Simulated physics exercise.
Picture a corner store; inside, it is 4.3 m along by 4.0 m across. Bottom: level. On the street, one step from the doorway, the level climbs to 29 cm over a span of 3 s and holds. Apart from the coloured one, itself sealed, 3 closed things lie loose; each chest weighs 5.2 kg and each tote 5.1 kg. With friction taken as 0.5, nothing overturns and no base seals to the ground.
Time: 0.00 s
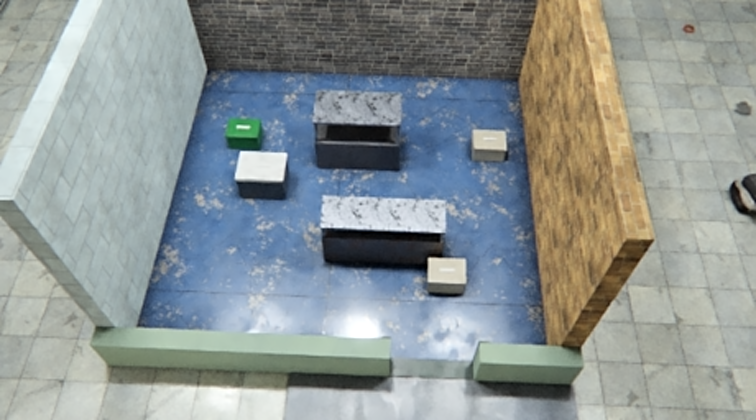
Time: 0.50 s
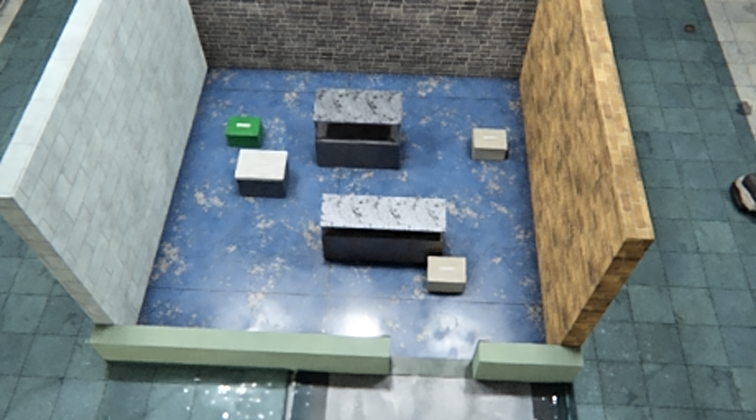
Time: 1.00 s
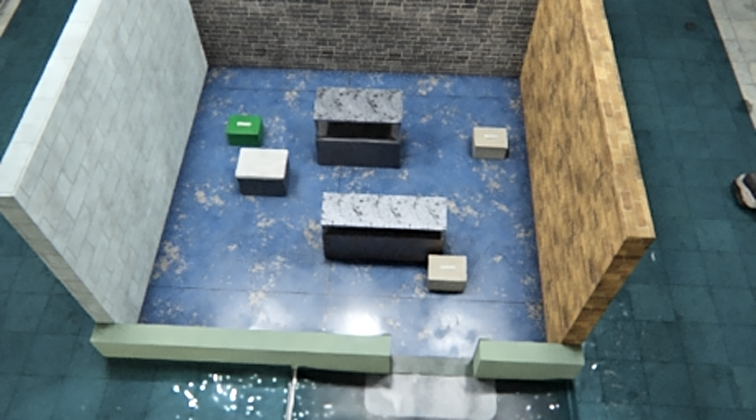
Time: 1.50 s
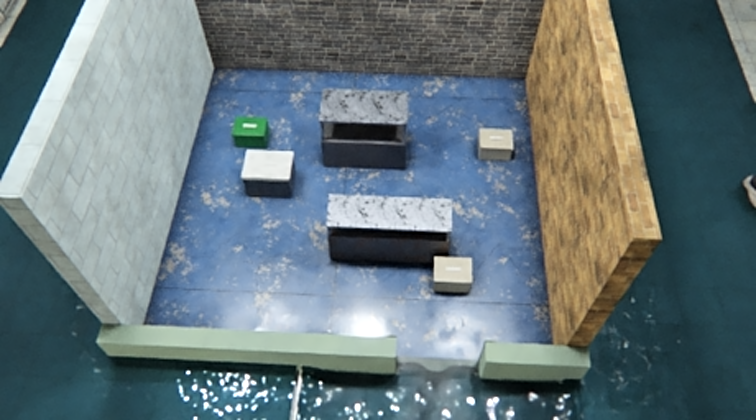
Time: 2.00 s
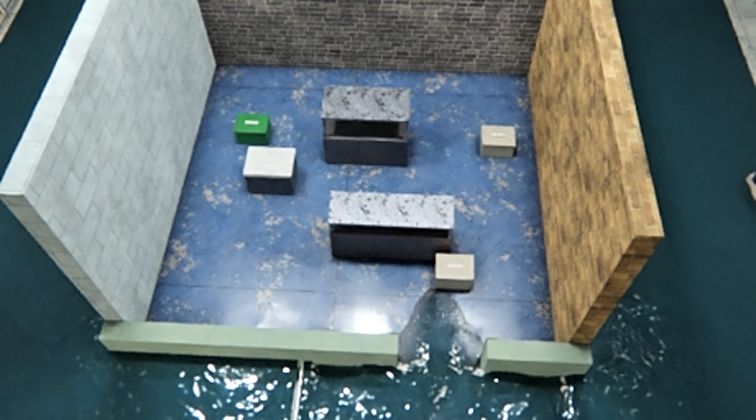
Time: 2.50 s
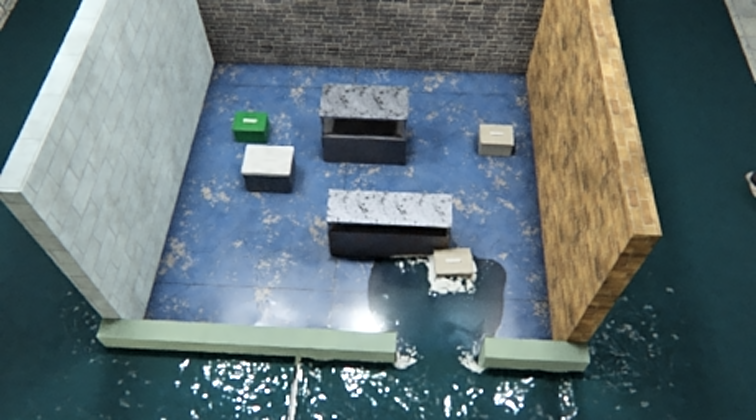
Water spread over the paving outside a small roofless store and deepened, then poured through the front doorway and across the blue floor, surrounding the nearest pale box while the green tote stayed put.
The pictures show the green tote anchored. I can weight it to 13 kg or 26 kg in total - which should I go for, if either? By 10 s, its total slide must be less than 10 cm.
Make it 26 kg.
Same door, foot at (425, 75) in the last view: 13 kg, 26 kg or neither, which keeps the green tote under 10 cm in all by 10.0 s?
Lab note: Lower mass sufficient.
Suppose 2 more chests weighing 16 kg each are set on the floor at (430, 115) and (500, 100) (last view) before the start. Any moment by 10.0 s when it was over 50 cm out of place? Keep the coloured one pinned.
Those two come out over the line and over the line, in that order.
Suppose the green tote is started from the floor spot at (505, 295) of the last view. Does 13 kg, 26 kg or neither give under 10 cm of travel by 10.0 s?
It turns out that the heavier alone succeeds.
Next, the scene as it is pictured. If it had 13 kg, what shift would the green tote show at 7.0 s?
Close to 0 centimetres.
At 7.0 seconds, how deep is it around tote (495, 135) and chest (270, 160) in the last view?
Roughly 3 and 2 cm.
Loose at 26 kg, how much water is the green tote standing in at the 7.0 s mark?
Close to 2 cm deep.
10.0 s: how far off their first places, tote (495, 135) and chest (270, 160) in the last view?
250 cm, 60 cm.
After 3.5 s the green tote would be 0 cm from its start with 13 kg and 0 cm from its start with 26 kg; 0 cm of water round it then.
After 4.5 s the green tote would be 0 cm from its start with 13 kg and 0 cm from its start with 26 kg; 0 cm of water round it then.
After 7.0 s the green tote would be 0 cm from its start with 13 kg and 0 cm from its start with 26 kg; 2 cm of water round it then.
After 10.0 s the green tote would be 40 cm from its start with 13 kg and 0 cm from its start with 26 kg; 13 cm of water round it then.
